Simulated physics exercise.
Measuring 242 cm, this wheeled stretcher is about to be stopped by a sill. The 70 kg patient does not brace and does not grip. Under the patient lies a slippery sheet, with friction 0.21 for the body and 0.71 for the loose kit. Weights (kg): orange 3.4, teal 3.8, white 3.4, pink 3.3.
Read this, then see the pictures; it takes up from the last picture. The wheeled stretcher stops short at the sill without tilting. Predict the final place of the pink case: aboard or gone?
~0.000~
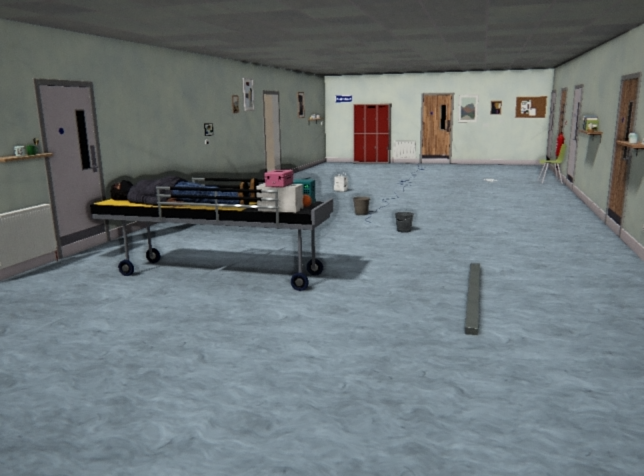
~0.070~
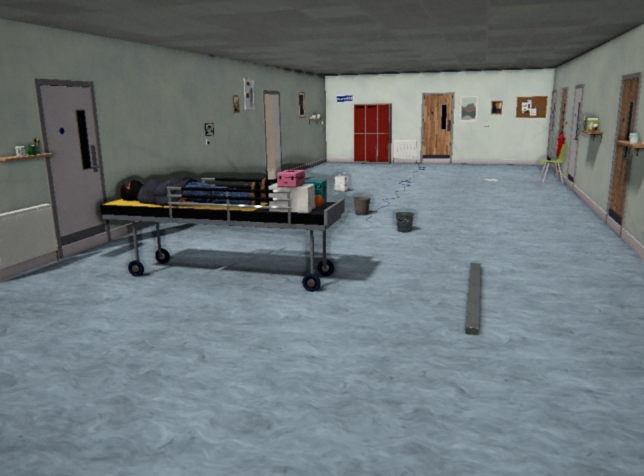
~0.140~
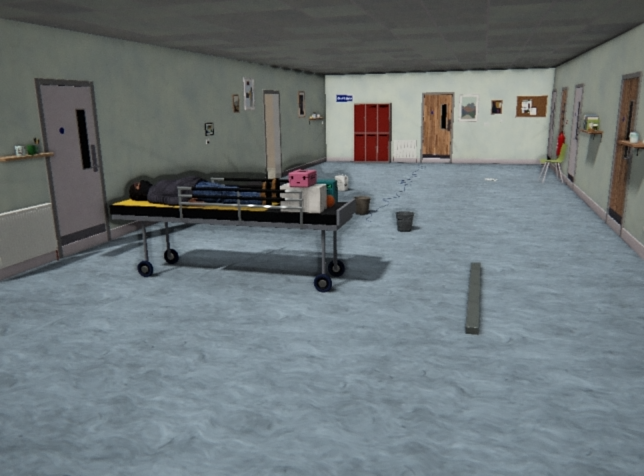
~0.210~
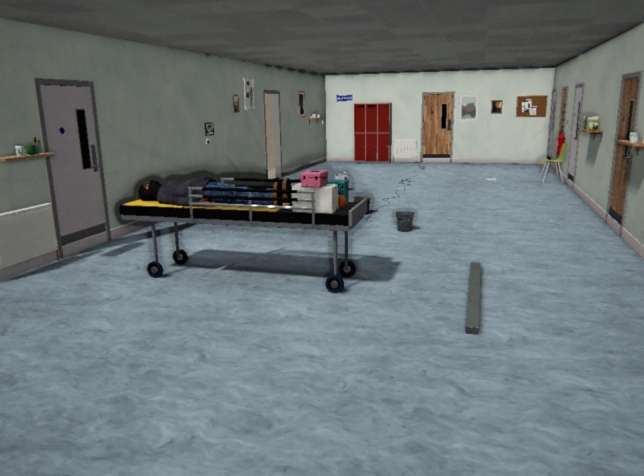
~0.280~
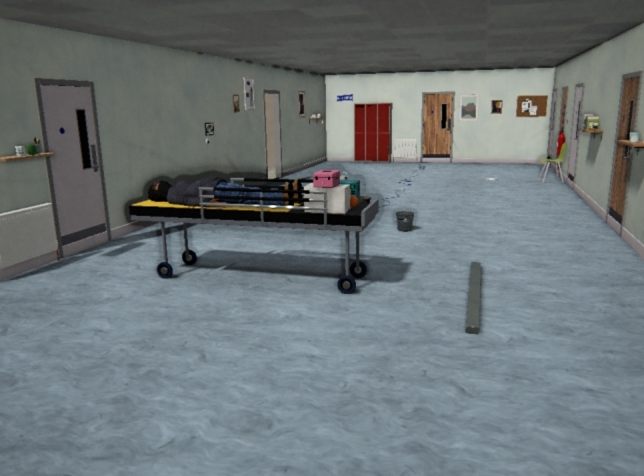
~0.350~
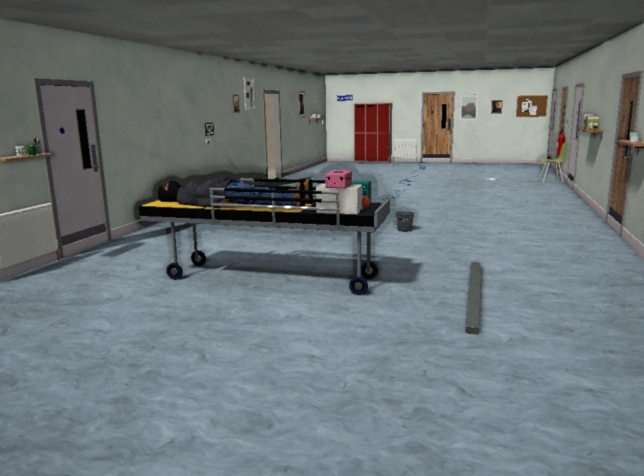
Aboard.
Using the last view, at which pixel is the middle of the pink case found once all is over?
In the last picture it ends at roughly (467, 182).
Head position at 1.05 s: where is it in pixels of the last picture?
It sits near (269, 197), give or take.
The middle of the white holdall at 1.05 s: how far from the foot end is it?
About 25 cm short of it.
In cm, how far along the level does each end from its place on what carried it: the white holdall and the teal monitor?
Movement - white holdall 15, teal monitor 15.
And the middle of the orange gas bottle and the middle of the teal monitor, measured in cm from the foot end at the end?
The orange gas bottle ends 20 cm short and the teal monitor ends 20 cm short.
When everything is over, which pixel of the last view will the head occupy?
Somewhere about (284, 198) in the last picture.
It happens at 0.90 s.
After 1.05 s the pink case is 20 cm short of the foot end, tilted 0°, near (462, 181) in the last picture's view.
After 1.30 s the pink case is 16 cm short of the foot end, tilted 0°, near (467, 182) in the last picture's view.
After 1.60 s the pink case is 16 cm short of the foot end, tilted 0°, near (467, 182) in the last picture's view; the teal monitor 20 cm short of the foot end, tilted 0°.
At rest, 1.8 s, orange gas bottle stays on; teal monitor stays on; white holdall stays on; pink case stays on; left ankle stops short of the foot end.
